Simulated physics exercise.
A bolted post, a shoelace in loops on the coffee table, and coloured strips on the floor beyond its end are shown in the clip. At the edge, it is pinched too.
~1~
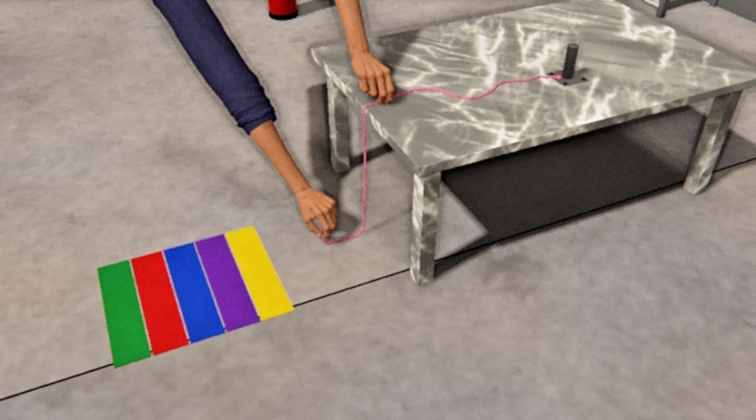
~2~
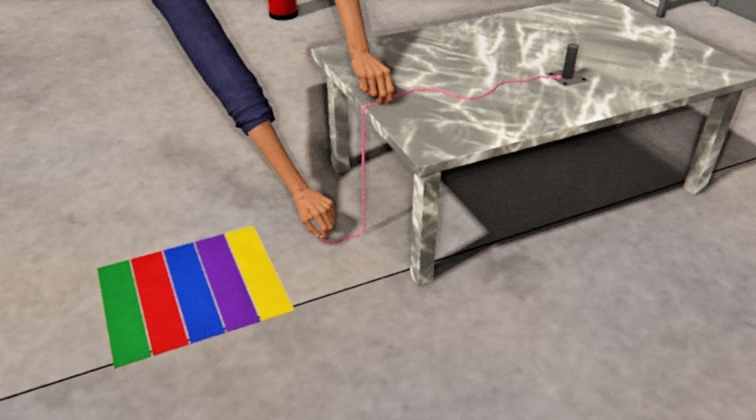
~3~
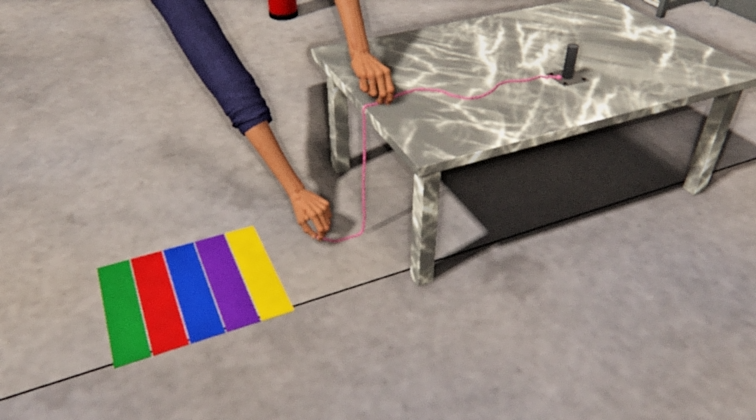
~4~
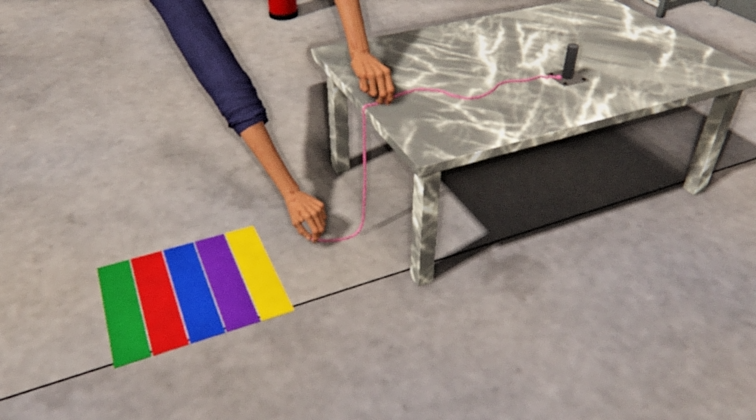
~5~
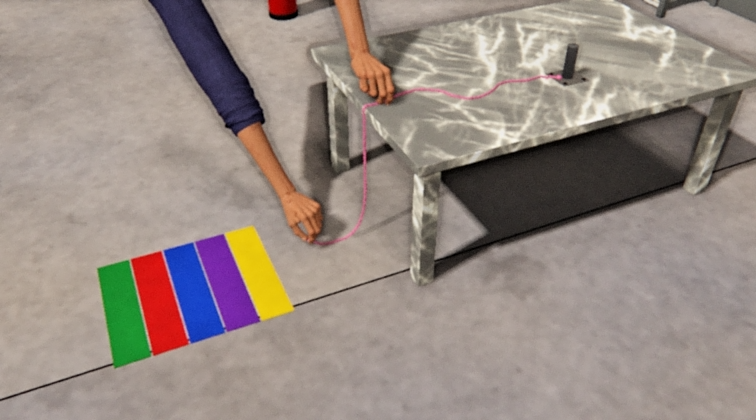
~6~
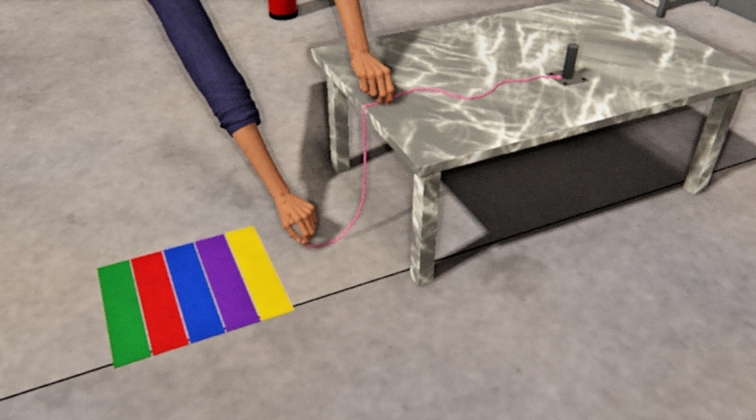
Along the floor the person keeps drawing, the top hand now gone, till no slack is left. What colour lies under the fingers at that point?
Blue.
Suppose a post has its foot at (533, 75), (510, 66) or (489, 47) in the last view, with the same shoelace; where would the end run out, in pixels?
In pixels, the answers are (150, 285), (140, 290) and (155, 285).
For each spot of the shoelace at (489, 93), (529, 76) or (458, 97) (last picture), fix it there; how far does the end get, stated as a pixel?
(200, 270); (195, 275); (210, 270).
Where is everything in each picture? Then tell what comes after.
In the first frame, end (323, 235); yellow (271, 298); purple (237, 309); blue (202, 319); red (166, 331); green (129, 342).
In the second frame, end (321, 236); shoelace through (533, 79) (486, 94) (421, 89) (364, 112) (363, 170) (364, 224).
In the third frame, end (317, 237).
In the fourth frame, end (312, 239); shoelace through (533, 79) (486, 94) (421, 89) (364, 112) (365, 170) (362, 224).
In the fifth frame, end (308, 240).
In the sixth frame, end (303, 241); shoelace through (533, 79) (486, 94) (421, 89) (364, 112) (365, 169) (351, 225).
A little later, end near (246, 258); over yellow.
Next, end near (209, 268); over purple.
When it is tight, end near (187, 275); over blue. It gets as far as the blue strip.
